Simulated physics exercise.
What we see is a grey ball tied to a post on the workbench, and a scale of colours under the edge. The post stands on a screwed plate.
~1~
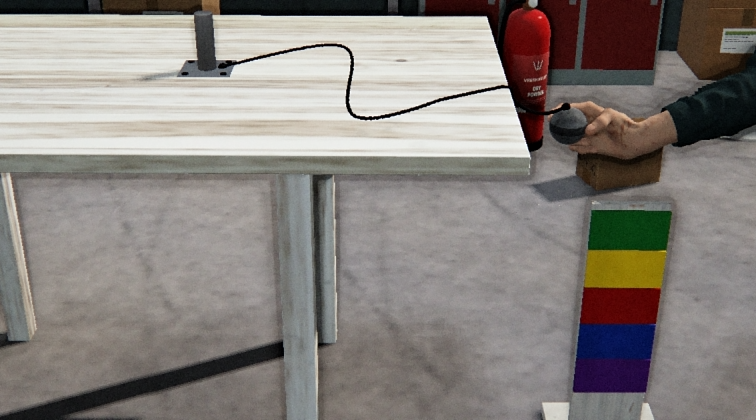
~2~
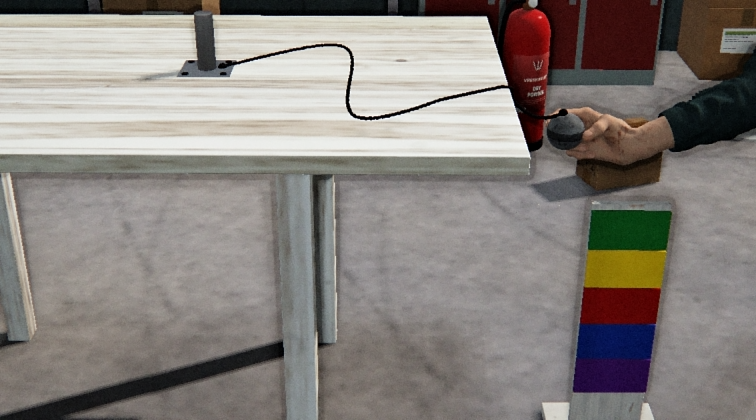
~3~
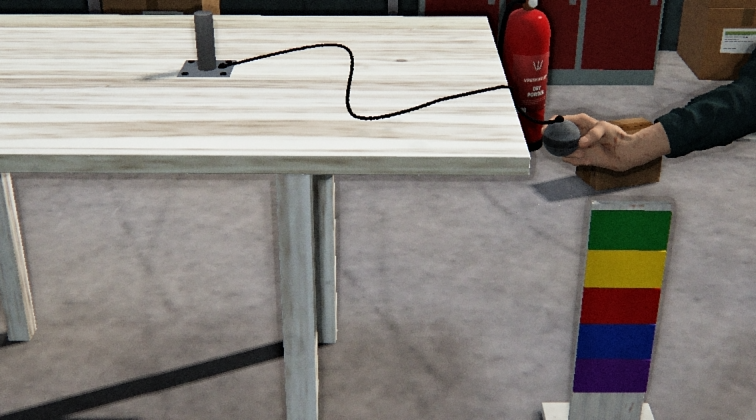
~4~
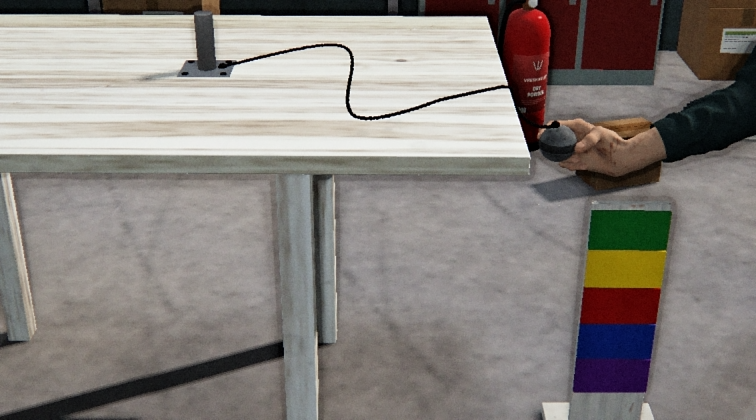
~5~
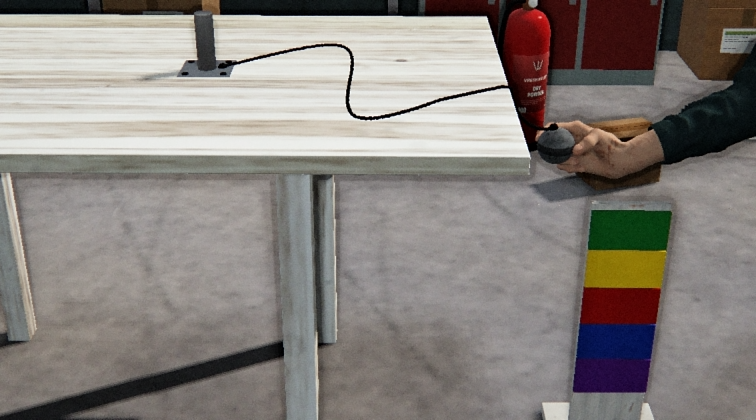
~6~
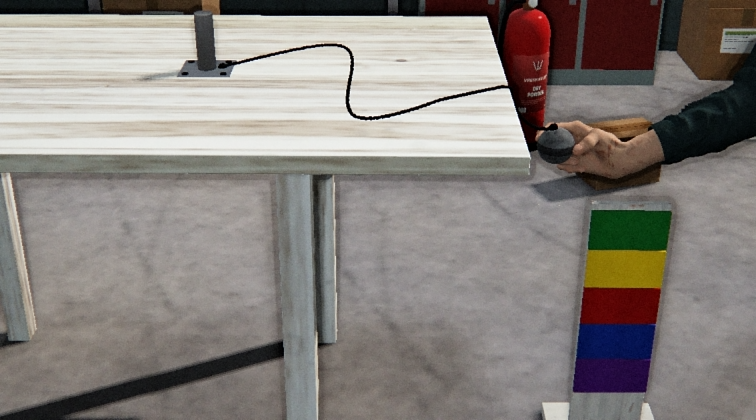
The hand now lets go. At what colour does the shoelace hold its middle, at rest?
Its centre hangs level with the purple band.
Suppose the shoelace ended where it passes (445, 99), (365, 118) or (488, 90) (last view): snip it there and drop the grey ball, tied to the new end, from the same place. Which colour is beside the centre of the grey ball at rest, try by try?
In that order: Yellow; above them all; red.
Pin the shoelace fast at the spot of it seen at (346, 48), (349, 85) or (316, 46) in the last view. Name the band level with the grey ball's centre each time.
One after the other, blue; yellow; blue.
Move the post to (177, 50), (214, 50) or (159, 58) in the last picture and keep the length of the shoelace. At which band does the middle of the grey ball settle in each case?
In that order: Blue; purple; blue.
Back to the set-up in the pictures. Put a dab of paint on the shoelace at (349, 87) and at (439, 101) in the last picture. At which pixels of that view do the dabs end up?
They go to (499, 73) and to (493, 225).
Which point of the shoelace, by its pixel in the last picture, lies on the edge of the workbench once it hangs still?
At (348, 90), roughly.
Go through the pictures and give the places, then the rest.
The first picture shows grey ball (568, 126); green (630, 232); yellow (625, 270); red (621, 307); blue (616, 343); purple (612, 377).
The second picture shows grey ball (566, 132); shoelace through (266, 56) (349, 51) (349, 85) (378, 118) (470, 94).
The third picture shows grey ball (561, 138).
The fourth picture shows grey ball (558, 143); shoelace through (266, 56) (349, 51) (349, 85) (378, 118) (470, 94).
The fifth picture shows grey ball (556, 146).
The sixth picture shows grey ball (556, 146); shoelace through (266, 56) (349, 51) (349, 85) (378, 118) (470, 94).
Soon after, ball near (491, 317); level with blue.
After that, ball near (480, 353); level with purple.
In the end, ball near (480, 356); level with purple. Its middle rests at the purple band.
